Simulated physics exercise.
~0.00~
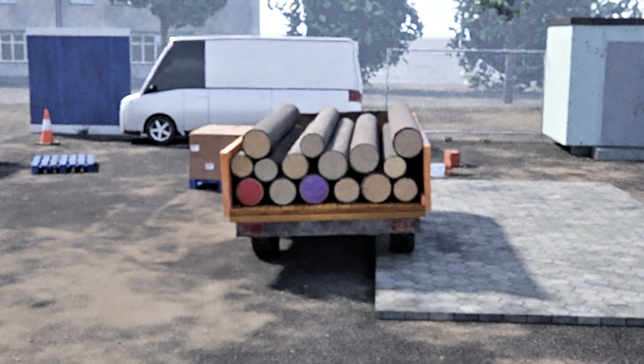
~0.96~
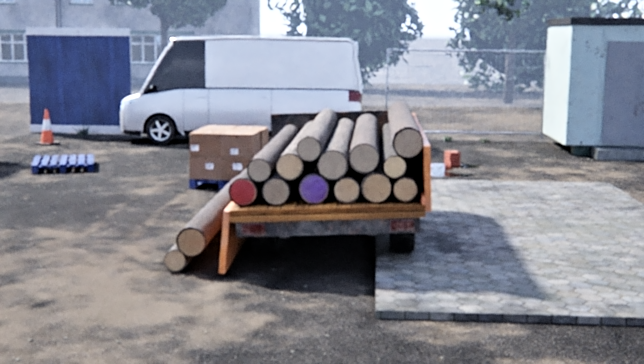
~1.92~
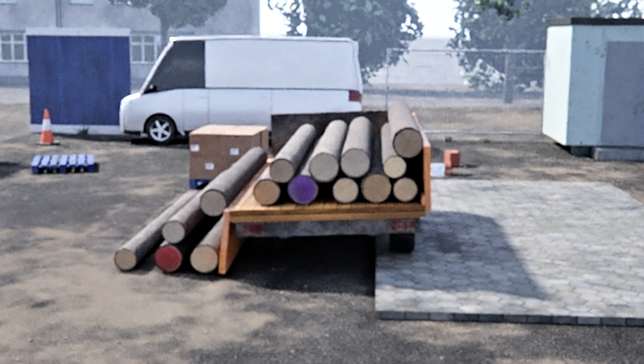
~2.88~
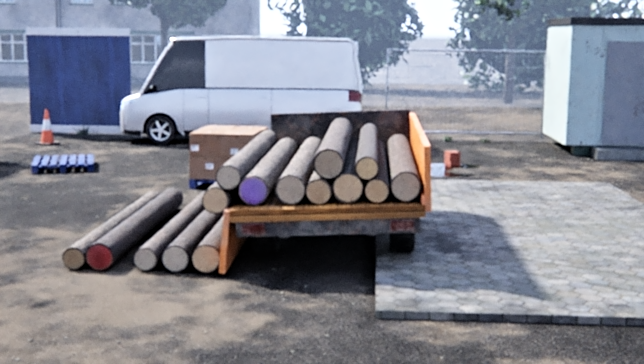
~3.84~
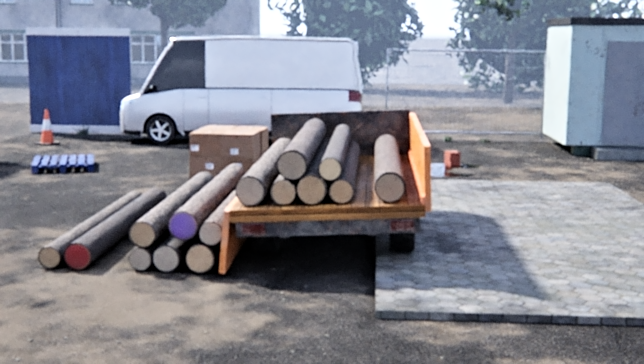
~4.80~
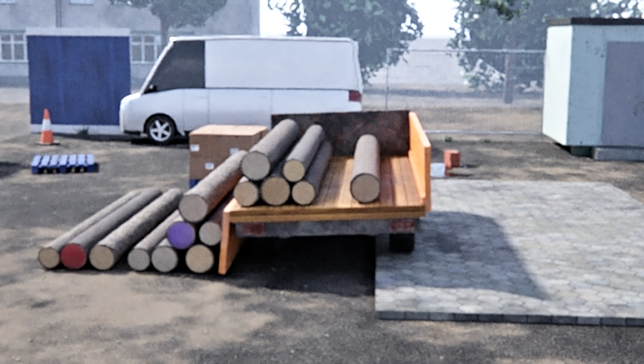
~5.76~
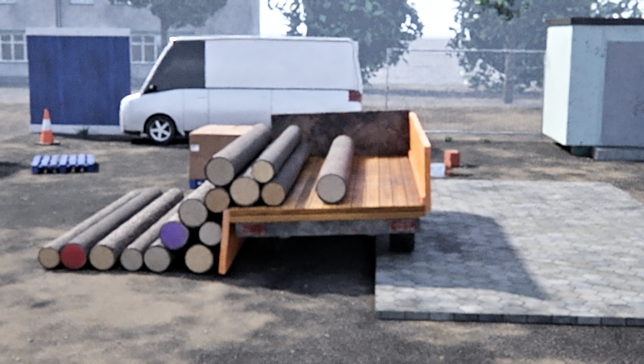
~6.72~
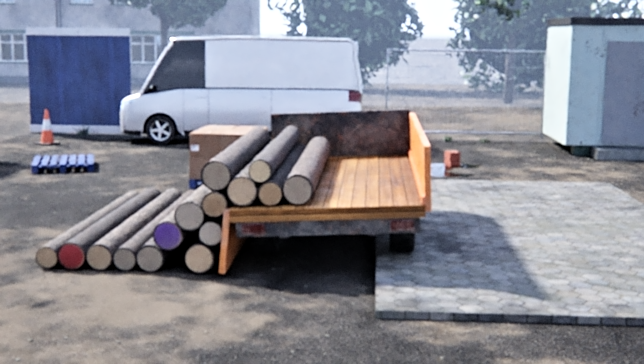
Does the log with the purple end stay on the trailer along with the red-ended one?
No, neither of them stays on. The red-ended log rolls off the left side to the ground, and the purple-ended one later goes over the same edge and ends up in the heap beside the trailer.
